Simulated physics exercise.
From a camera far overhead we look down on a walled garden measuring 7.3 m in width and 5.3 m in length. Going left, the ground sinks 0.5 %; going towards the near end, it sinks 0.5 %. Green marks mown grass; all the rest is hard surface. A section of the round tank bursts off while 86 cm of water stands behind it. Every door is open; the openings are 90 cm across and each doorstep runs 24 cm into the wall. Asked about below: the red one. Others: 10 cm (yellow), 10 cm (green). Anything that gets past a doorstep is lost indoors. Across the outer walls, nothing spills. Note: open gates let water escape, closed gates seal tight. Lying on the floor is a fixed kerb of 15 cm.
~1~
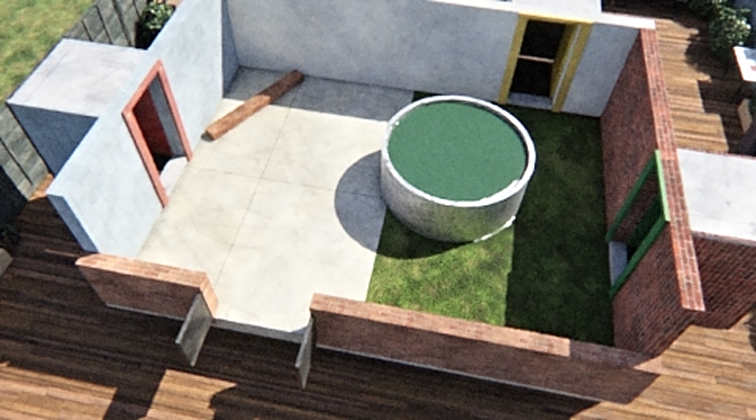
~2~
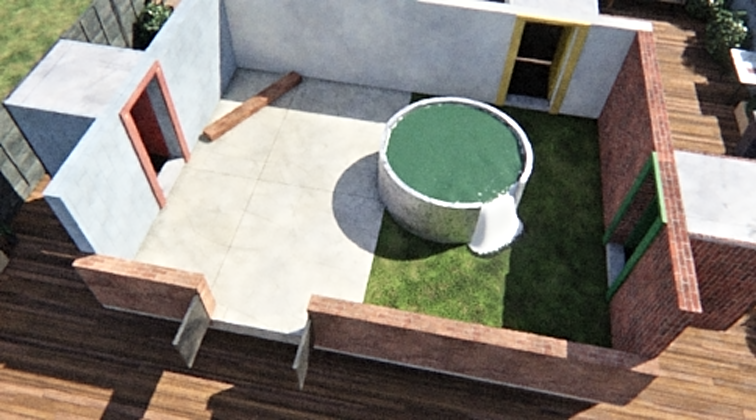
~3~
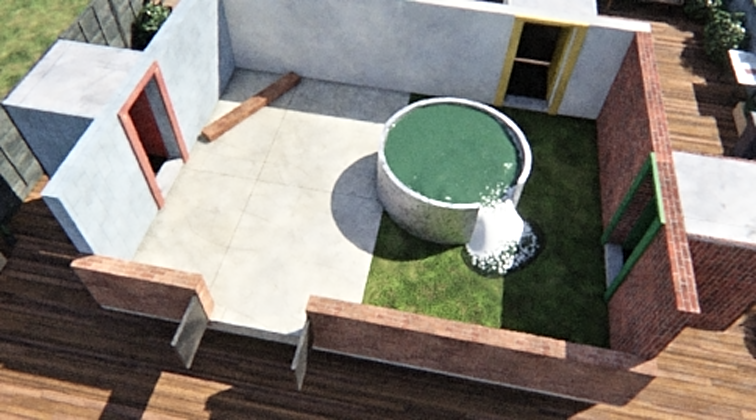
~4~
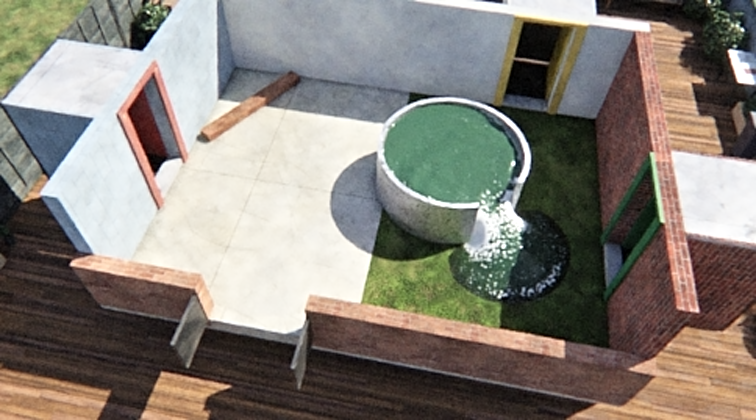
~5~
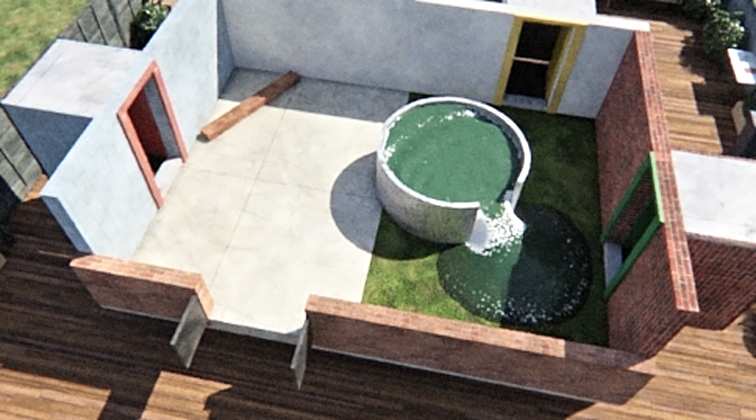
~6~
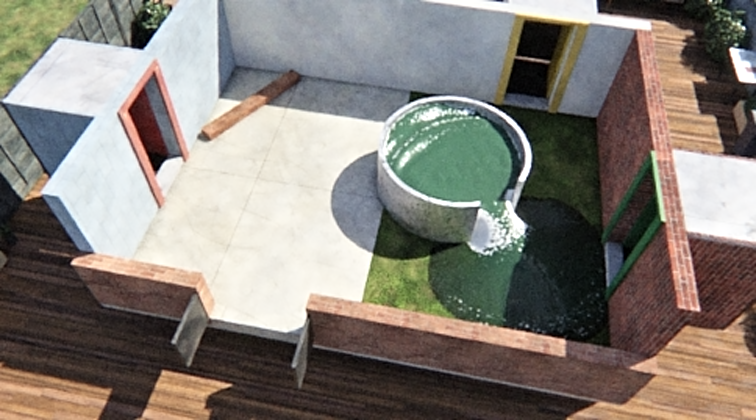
A round tank of green water in a walled garden broke open on its lower right side, and water gushed through the gap, spreading in a dark, widening pool over the grass.
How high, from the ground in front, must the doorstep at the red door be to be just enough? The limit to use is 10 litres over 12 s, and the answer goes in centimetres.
About 9 cm.
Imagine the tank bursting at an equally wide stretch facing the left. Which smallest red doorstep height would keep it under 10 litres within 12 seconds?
That way, roughly 26 cm.
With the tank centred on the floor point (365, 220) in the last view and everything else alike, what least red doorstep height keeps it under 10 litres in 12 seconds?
8.5 cm or thereabouts.
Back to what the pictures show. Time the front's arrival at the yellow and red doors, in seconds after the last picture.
Arrival times - yellow 4.0 seconds, red 4.5 seconds.
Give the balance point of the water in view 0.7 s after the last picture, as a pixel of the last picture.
The water is centred near (471, 214).
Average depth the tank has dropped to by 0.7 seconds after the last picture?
On average, around 62 cm.
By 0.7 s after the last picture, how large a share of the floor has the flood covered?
Roughly 20 percent of the floor is wet.
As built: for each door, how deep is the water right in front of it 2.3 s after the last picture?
Before yellow it's 0 cm, before red 0 cm, before green 26 cm.
Then, 0.7 s after the last picture water covers 20 % of the floor, deepest (52 cm) near (593, 373); it has not reached the red door.
Then, 2.3 s after the last picture water covers 30 % of the floor, deepest (32 cm) near (499, 232); it has not reached the red door.
Then, 11.3 s after the last picture water covers 95 % of the floor, deepest (11 cm) near (554, 366); 9 cm at the red door, 0 litres in over its 15 cm doorstep.
At the red door as built, the water peaked near 12 cm, 7.5 s after the last picture.
Run again over the same 12 s with other heights there, 20 litres in over 8 cm, 1 litre over 10.5 cm. The limit of 10 litres is kept from about 9 cm up.
